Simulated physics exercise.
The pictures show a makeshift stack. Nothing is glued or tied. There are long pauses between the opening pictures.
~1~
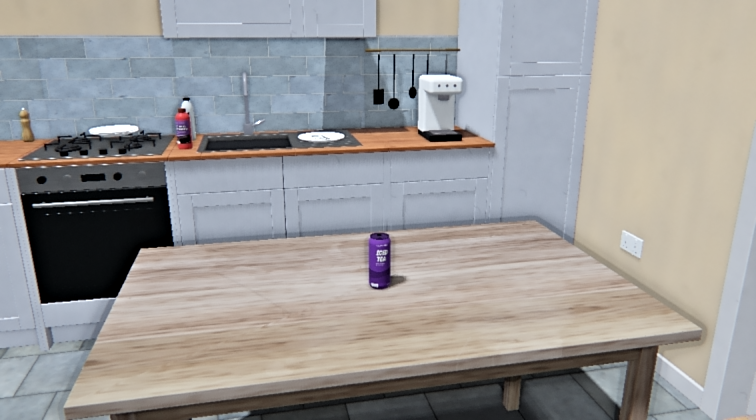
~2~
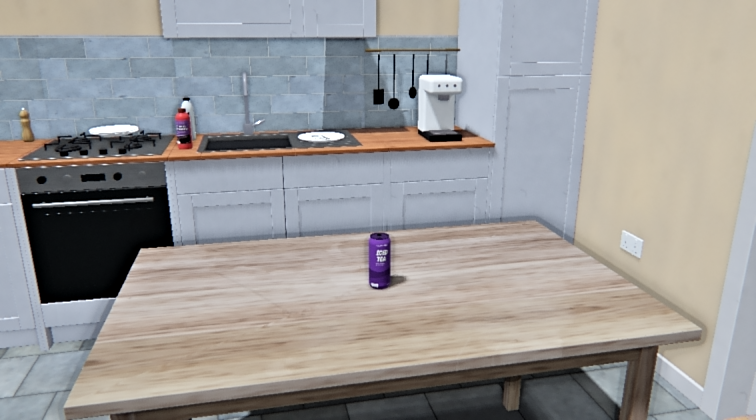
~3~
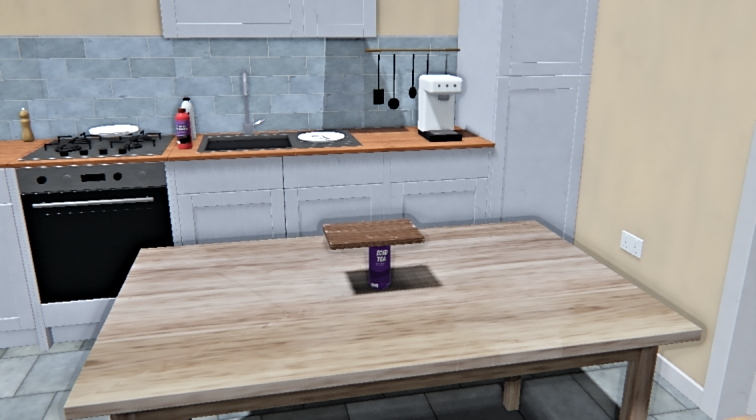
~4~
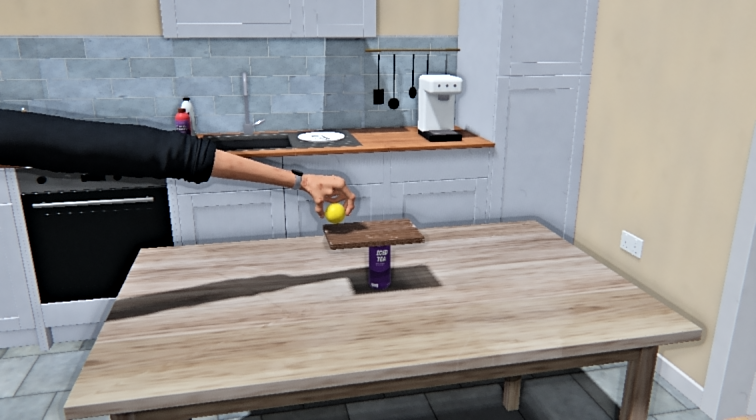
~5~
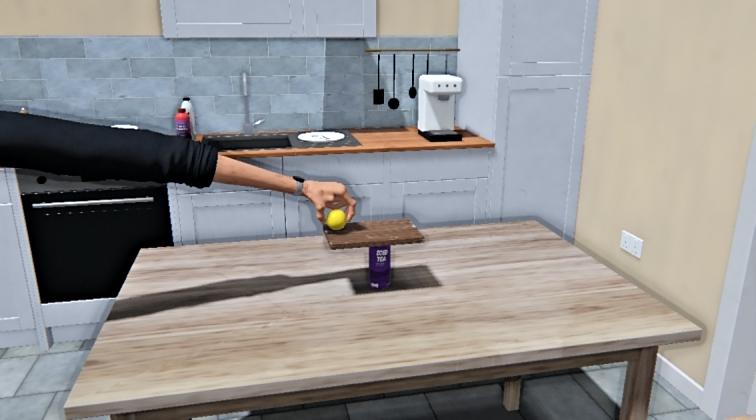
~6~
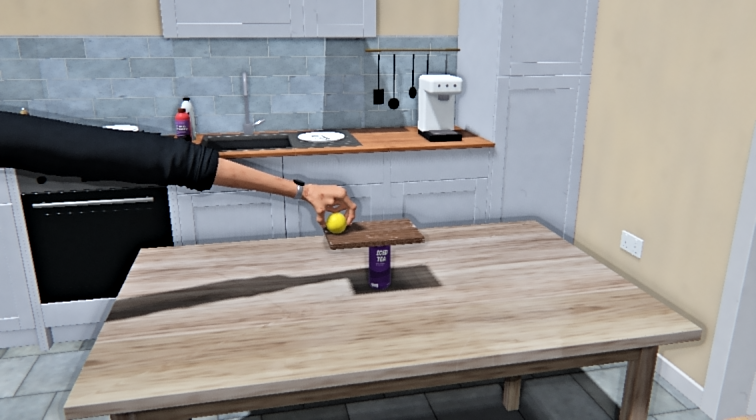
Brown board appearing atop a purple can on a wooden table, then a hand lowering a yellow lemon onto its left end.
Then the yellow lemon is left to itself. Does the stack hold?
As it turns out, it gives way.
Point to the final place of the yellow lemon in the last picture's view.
At about (324, 282).
Then, 0.40 s on from there, yellow lemon now fallen; brown board turned 35° from how it was put.
Then, 0.50 s on from there, brown board turned 60° from how it was put.
Then, 0.60 s on from there, brown board now fallen.
In the end, fallen, brown board and yellow lemon; purple can unmoved. At the end, from the last picture's camera, yellow lemon near (324, 282). The stack loses its balance.
